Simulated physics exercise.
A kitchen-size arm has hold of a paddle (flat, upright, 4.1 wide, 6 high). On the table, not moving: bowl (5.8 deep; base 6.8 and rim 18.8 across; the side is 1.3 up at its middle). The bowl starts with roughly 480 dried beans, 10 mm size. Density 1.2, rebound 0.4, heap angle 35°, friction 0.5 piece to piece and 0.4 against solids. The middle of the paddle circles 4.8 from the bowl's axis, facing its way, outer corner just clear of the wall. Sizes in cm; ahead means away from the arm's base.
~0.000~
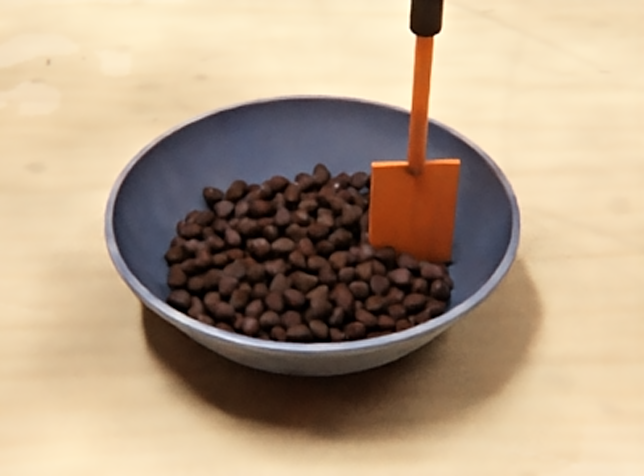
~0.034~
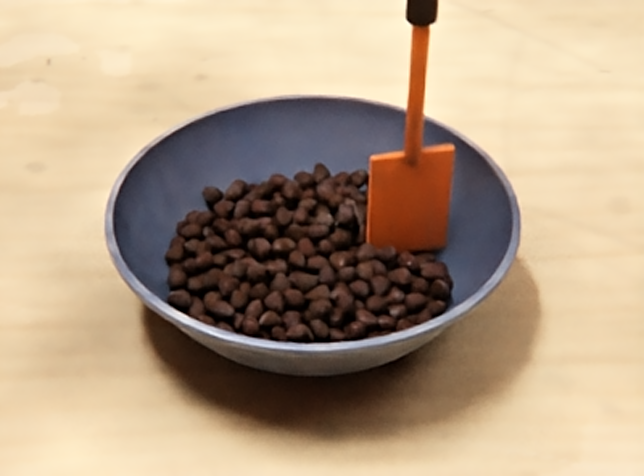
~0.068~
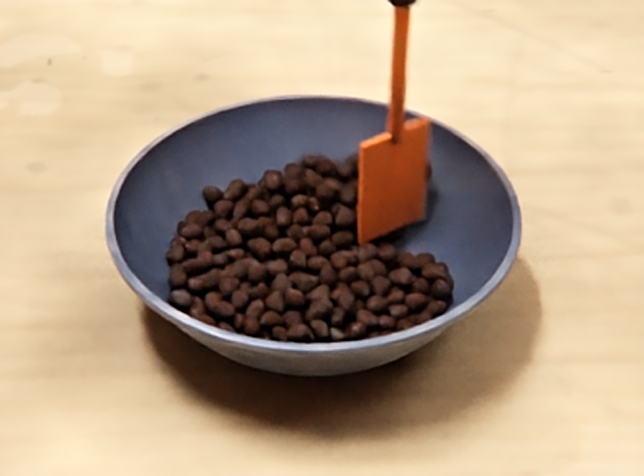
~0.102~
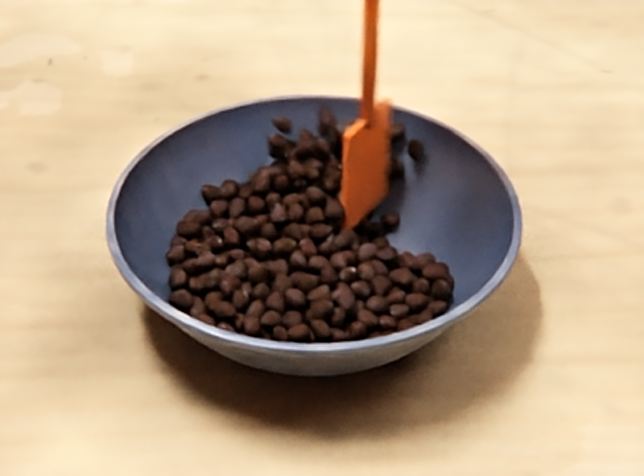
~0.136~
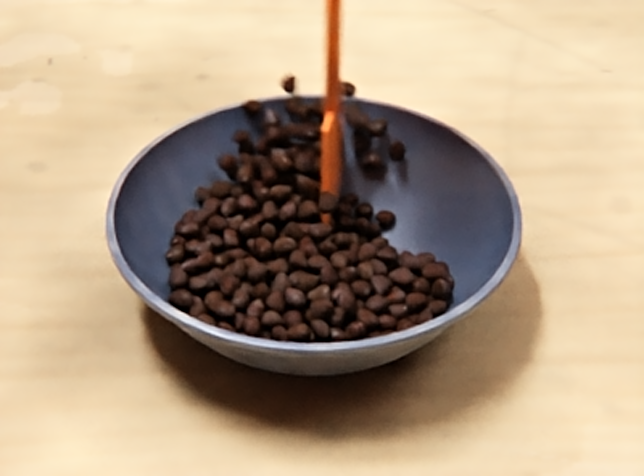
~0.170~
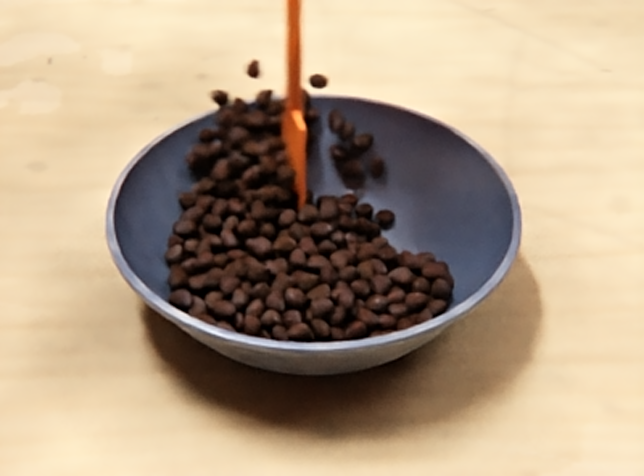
The clip shows an orange paddle standing in a bowl of dark brown beans, moving slowly from the right side, then sweeping leftward along the far side as it turns edge-on, pushing beans up the far wall and tossing a few above the rim.
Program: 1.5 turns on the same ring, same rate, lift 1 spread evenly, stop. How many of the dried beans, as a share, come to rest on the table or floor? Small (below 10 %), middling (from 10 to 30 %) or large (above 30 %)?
Answer: Middling; from 10 to 30 % of the dried beans finish on the table or floor.
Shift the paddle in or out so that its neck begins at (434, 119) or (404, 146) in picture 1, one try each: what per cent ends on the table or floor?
About 10 and 15 per cent.
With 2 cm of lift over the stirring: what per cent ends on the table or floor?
About 10 per cent.
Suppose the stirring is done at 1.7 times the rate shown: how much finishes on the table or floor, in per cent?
About 40 per cent.
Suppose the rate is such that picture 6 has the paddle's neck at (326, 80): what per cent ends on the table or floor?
Some 10 per cent.
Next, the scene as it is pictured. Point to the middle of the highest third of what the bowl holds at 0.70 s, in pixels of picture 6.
At about (296, 179).
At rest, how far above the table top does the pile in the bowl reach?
Some 6.0 cm.
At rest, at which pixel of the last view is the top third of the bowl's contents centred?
Near (250, 275).
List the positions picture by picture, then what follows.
The paddle neck at (418, 136), 0° round; upper third of the load around (305, 250), from x 175 to 445, top at y 175; 478 in the bowl, in the first picture.
The paddle neck at (414, 125), 9° round; upper third of the load around (306, 249), from x 175 to 445, top at y 175, in the second picture.
The paddle neck at (397, 105), 31° round; upper third of the load around (312, 235), from x 175 to 445, top at y 160, in the third picture.
The paddle neck at (368, 90), 53° round; upper third of the load around (305, 222), from x 175 to 445, top at y 115, in the fourth picture.
The paddle neck at (333, 81), 75° round; upper third of the load around (288, 212), from x 175 to 445, top at y 85, in the fifth picture.
The paddle neck at (294, 80), 97° round; upper third of the load around (267, 207), from x 175 to 445, top at y 70; 476 in the bowl, 2 in flight or on the tool, in the sixth picture.
After 0.44 s, 269° round, highest piece 8 above the table; 445 in the bowl, 21 on the table or floor, 12 in flight or on the tool.
After 0.70 s, 81° round, highest piece 8 above the table; 408 in the bowl, 64 on the table or floor, 6 in flight or on the tool.
After 1.03 s, 180° round, highest piece 6 above the table; 400 in the bowl, 78 on the table or floor.
After 1.73 s, 180° round, highest piece 6 above the table; 400 in the bowl, 78 on the table or floor.
In the end, 400 in the bowl, 78 on the table or floor. That is 16 % on the table or floor.
